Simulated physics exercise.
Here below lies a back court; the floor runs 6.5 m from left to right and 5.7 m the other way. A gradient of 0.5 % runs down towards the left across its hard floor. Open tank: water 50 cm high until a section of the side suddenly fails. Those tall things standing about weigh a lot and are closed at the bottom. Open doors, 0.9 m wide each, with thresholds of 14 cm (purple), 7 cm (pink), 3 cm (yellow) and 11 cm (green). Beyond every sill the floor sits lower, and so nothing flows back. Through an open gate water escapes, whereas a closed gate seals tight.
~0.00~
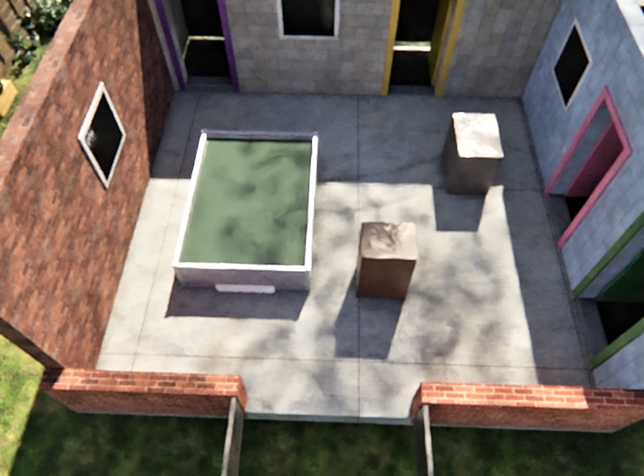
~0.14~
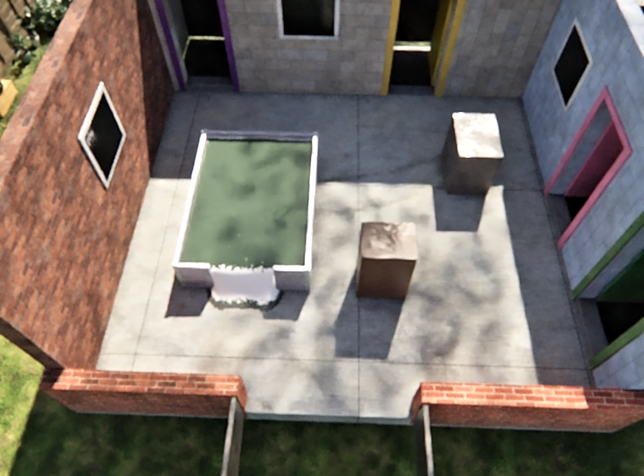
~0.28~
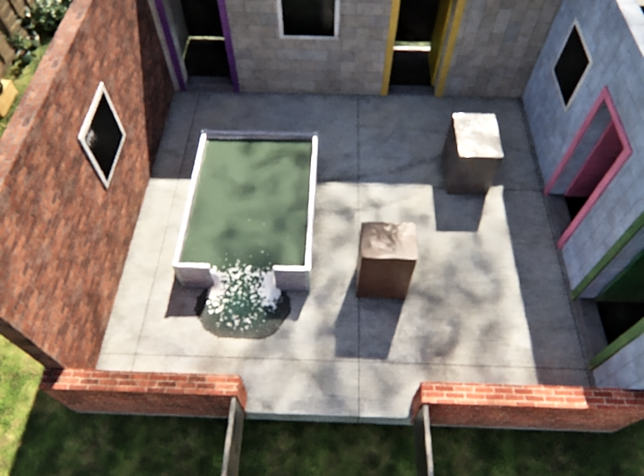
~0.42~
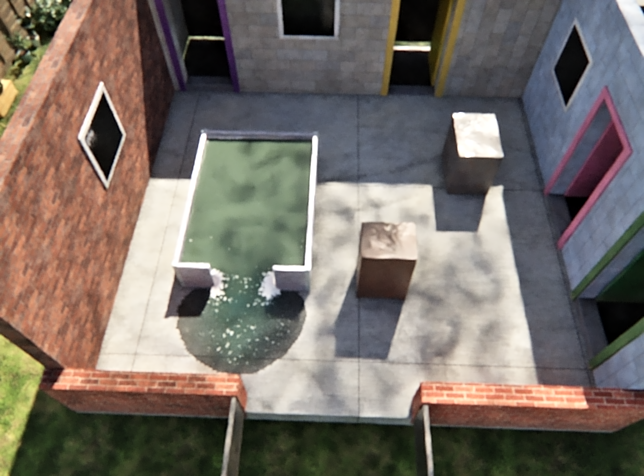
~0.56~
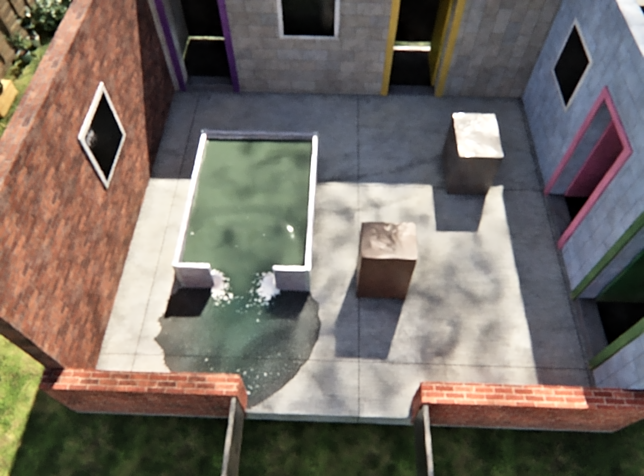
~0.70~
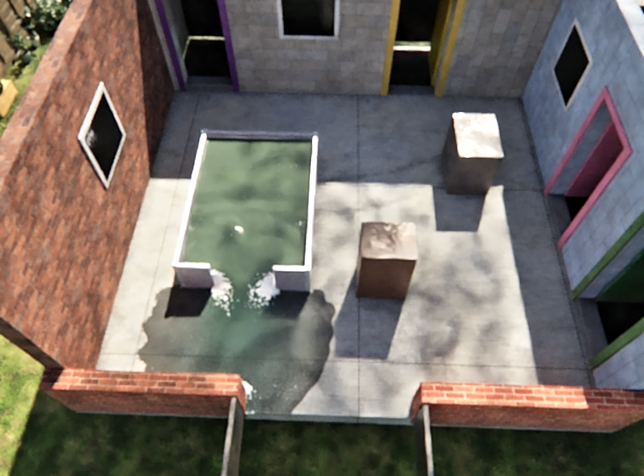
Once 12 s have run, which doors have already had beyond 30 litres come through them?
Outcome: Purple door: Within the limit; pink door: Within the limit; yellow door: Within the limit; green door: Within the limit.
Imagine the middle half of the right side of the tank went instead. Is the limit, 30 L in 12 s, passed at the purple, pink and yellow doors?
Note: Purple short of the mark, pink beyond the mark, yellow beyond the mark.
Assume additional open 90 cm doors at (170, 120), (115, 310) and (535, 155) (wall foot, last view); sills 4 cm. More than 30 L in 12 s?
More, more, less.
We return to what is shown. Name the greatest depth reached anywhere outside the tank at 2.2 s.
It tops out at some 31 cm.
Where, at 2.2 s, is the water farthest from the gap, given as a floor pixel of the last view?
Roughly at pixel (426, 399).
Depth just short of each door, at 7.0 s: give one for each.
Purple 12 cm, pink 0 cm, yellow 0 cm, green 0 cm.
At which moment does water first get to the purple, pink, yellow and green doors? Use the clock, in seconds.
Purple 4.0 s, pink not in the 12 s, yellow 7.5 s, green not in the 12 s.
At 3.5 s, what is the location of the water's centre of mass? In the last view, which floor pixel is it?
Centre: Roughly (237, 246) px.
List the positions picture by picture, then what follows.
The open tank at (252, 197) is whole and still, 50 cm deep, in the first picture.
Water pours out at (245, 279) and has run 0.5 m, to (214, 295); typically 6 cm deep outside, 50 cm at the open tank's back, in the second picture.
Water pours out at (245, 280) and has run 0.8 m, to (264, 332); typically 8 cm deep outside, 50 cm at the open tank's back, in the third picture.
The front is at (256, 366), 1.2 m from the gap at (245, 279); 1.4 m2 of floor is under water; 50 cm left at the back of the open tank, in the fourth picture.
Water pours out at (245, 279) and has run 1.7 m, to a hidden place; typically 5 cm deep outside, 50 cm at the open tank's back, in the fifth picture.
The front is at a hidden place, 1.9 m from the gap at (245, 279); 2.8 m2 of floor is under water; 50 cm left at the back of the open tank, in the sixth picture.
After 1.4 s water covers 15 % of the floor and is deepest (31 cm) near (243, 292); purple door not reached, pink door not reached, yellow door not reached, green door not reached.
After 2.2 s water covers 15 % of the floor and is deepest (31 cm) near (92, 387); purple door not reached, pink door not reached, yellow door not reached, green door not reached.
After 3.5 s water covers 25 % of the floor and is deepest (25 cm) near (92, 387); purple door not reached, pink door not reached, yellow door not reached, green door not reached.
After 7.0 s water covers 40 % of the floor and is deepest (16 cm) near (92, 387); purple door 12 cm at the sill, 4 L in, pink door not reached, yellow door not reached, green door not reached.
After 12.0 s water covers 65 % of the floor and is deepest (9 cm) near (92, 387); purple door 8 cm at the sill, 5 L in, pink door not reached, yellow door 2 cm at the sill, 0 L in, green door not reached.
